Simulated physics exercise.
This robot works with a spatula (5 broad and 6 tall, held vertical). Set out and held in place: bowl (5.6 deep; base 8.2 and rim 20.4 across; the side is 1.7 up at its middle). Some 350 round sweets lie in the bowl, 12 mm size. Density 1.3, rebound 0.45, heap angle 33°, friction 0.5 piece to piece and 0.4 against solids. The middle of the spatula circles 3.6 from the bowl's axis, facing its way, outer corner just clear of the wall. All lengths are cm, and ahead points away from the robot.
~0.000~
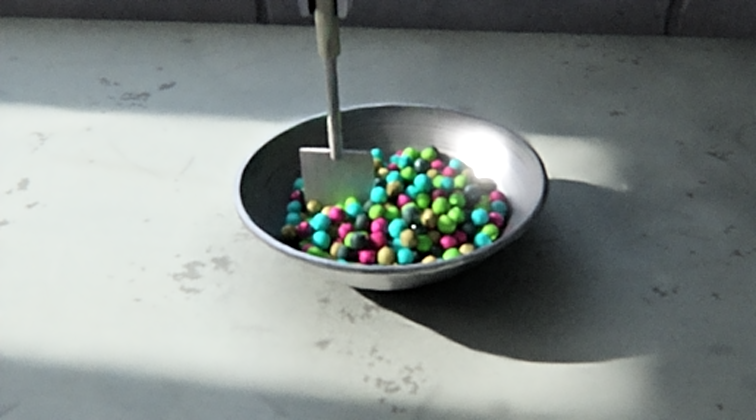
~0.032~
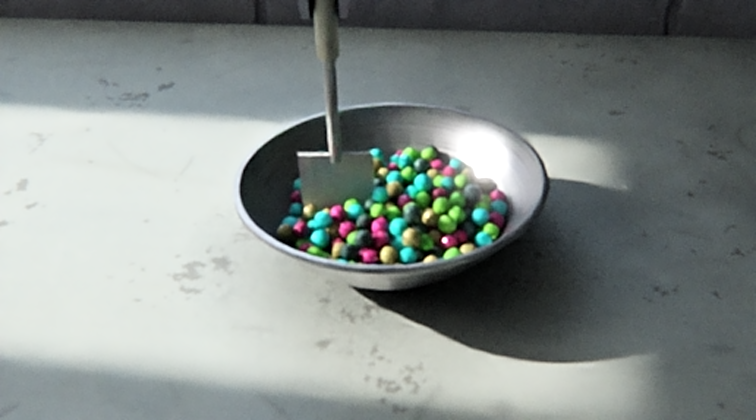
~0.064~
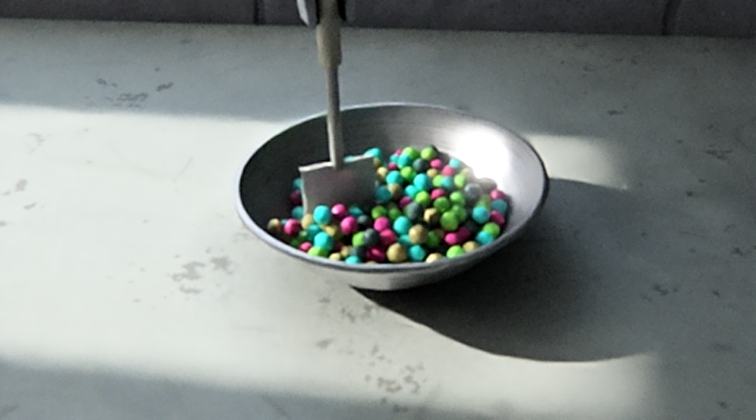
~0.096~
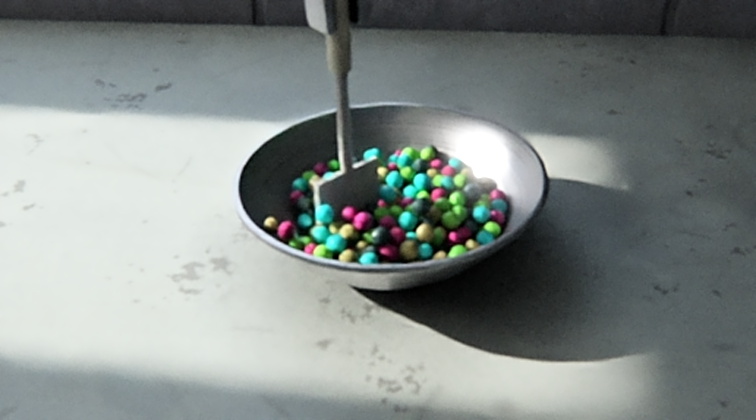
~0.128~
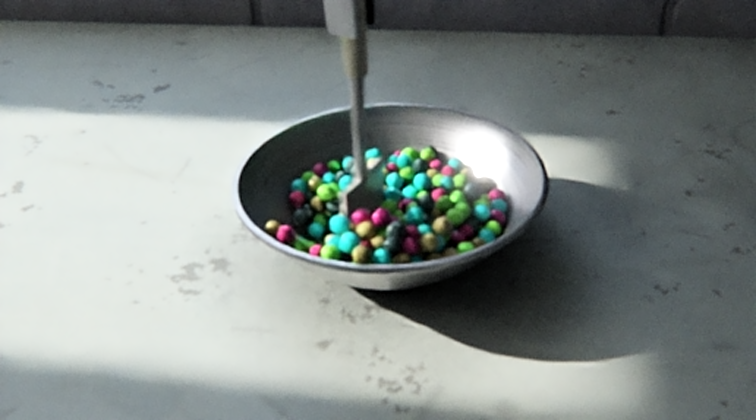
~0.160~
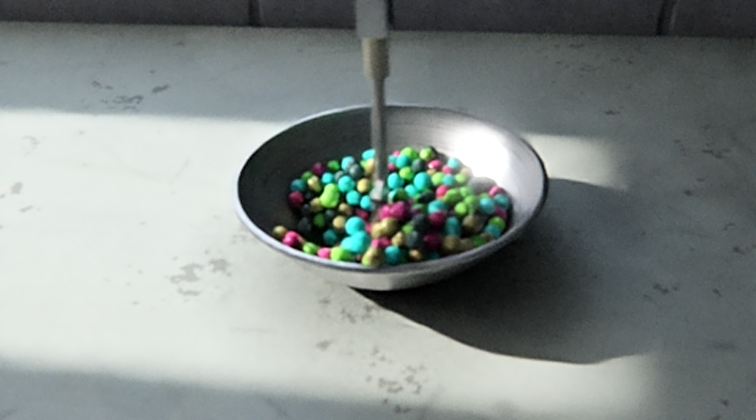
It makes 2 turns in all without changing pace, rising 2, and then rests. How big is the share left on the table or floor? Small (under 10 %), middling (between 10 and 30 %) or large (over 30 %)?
Share on the table or floor: Middling (between 10 and 30 %).
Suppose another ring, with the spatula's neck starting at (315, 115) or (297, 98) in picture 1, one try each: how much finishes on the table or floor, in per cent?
About 20 and 5 per cent.
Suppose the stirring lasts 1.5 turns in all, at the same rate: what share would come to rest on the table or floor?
It would be near 15 per cent.
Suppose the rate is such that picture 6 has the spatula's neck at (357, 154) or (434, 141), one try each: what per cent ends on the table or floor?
About 5 and 40 per cent.
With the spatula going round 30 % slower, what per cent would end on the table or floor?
Then about 5 per cent.
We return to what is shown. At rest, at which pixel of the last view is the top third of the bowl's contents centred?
Around (393, 197).
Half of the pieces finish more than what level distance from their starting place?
Some 7 cm.
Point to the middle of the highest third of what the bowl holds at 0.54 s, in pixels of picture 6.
Around (316, 172).
By 0.54 s, 337° round, highest piece 8 above the table; 316 in the bowl, 32 on the table or floor, 6 in flight or on the tool.
By 0.92 s, 224° round, highest piece 6 above the table; 305 in the bowl, 48 on the table or floor, 1 in flight or on the tool.
By 1.31 s, 0° round, highest piece 5 above the table; 300 in the bowl, 54 on the table or floor.
By 2.01 s, 0° round, highest piece 5 above the table; 300 in the bowl, 54 on the table or floor.
Final count, 300 in the bowl, 54 on the table or floor. That is 15 % on the table or floor.
